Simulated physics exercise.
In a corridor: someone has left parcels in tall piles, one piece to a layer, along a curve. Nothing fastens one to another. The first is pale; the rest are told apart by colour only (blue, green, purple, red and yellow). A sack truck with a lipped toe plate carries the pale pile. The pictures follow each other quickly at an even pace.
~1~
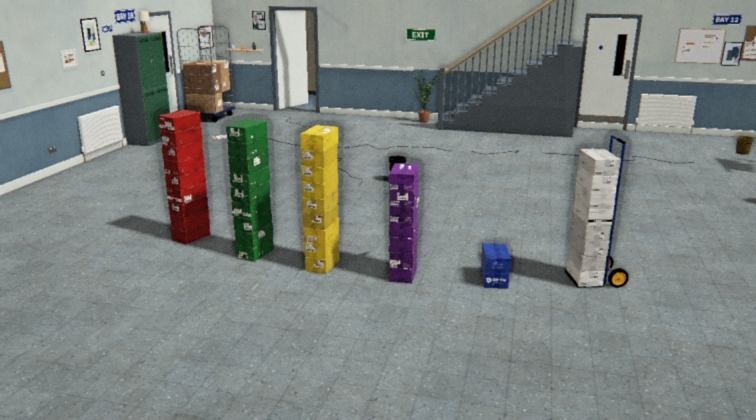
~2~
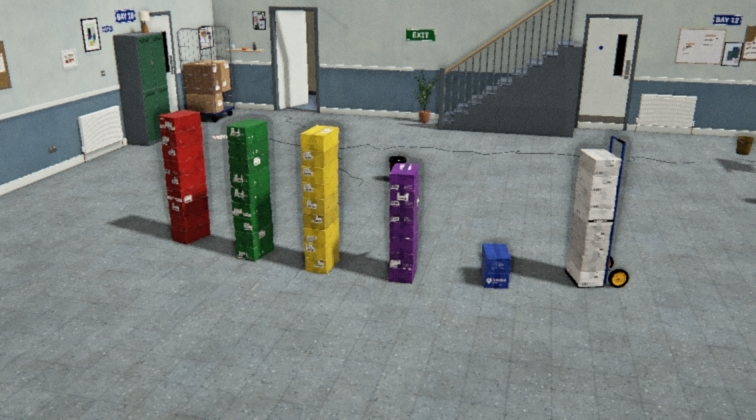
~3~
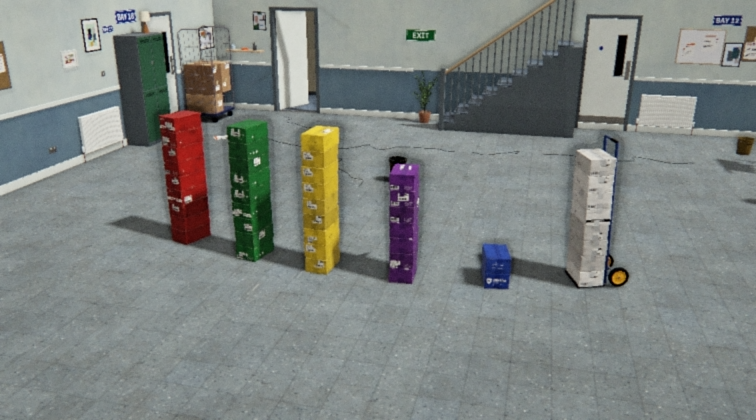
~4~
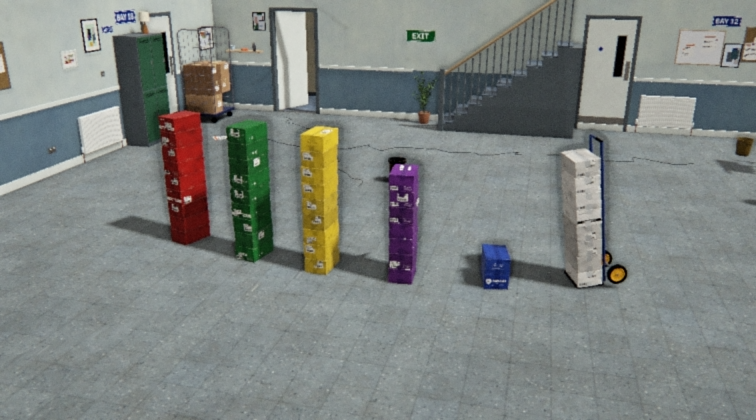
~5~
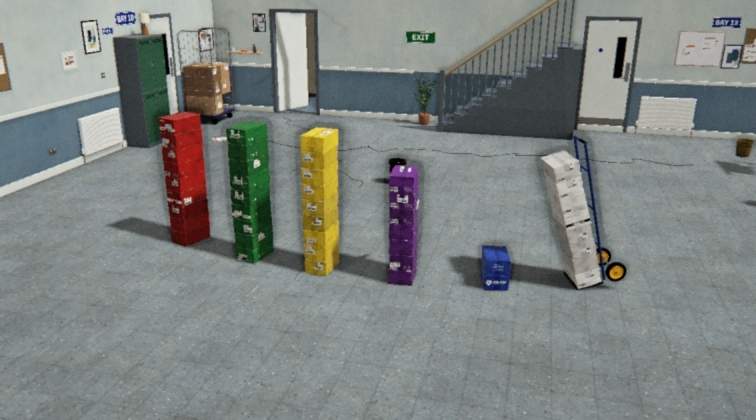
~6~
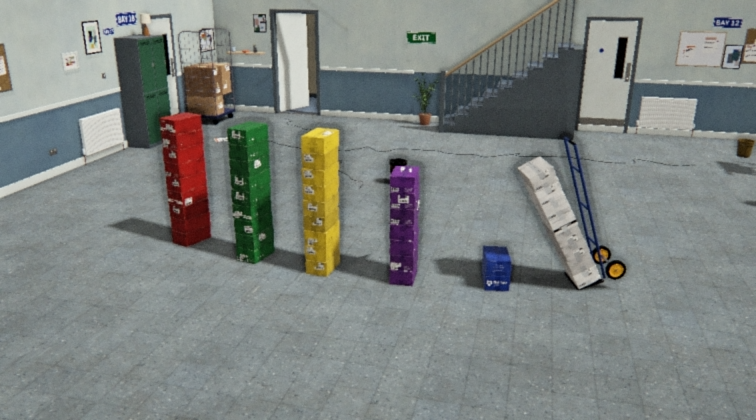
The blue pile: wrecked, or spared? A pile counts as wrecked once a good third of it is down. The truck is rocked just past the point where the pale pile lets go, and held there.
In the end the blue column survives.
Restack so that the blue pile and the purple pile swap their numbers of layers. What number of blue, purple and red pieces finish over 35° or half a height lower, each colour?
Down at the end: Blue 6, purple 1, red 0.
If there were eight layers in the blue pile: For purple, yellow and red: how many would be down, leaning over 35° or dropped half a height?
By colour: Purple 6, yellow 9, red 8.
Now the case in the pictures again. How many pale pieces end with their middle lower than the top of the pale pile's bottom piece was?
6 of them.
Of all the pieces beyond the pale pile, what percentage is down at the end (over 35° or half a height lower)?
Roughly 0 per cent.
Just after the last frame, 2 of the pale pile down; none of the 2 blue parcels down (0 of 36 in all colours); top blue parcel unmoved.
A moment on, 8 of the pale pile down; none of the 2 blue parcels down (0 of 36 in all colours); top blue parcel unmoved.
Further on, 8 of the pale pile down; none of the 2 blue parcels down (0 of 36 in all colours); top blue parcel moved half its height; top purple parcel moved a little.
When it is over, 8 of the pale pile down; none of the 2 blue parcels down (0 of 36 in all colours); top blue parcel moved a little; top purple parcel unmoved. In pixels of the last frame, middles, top blue parcel near (492, 260), top purple parcel near (405, 179).
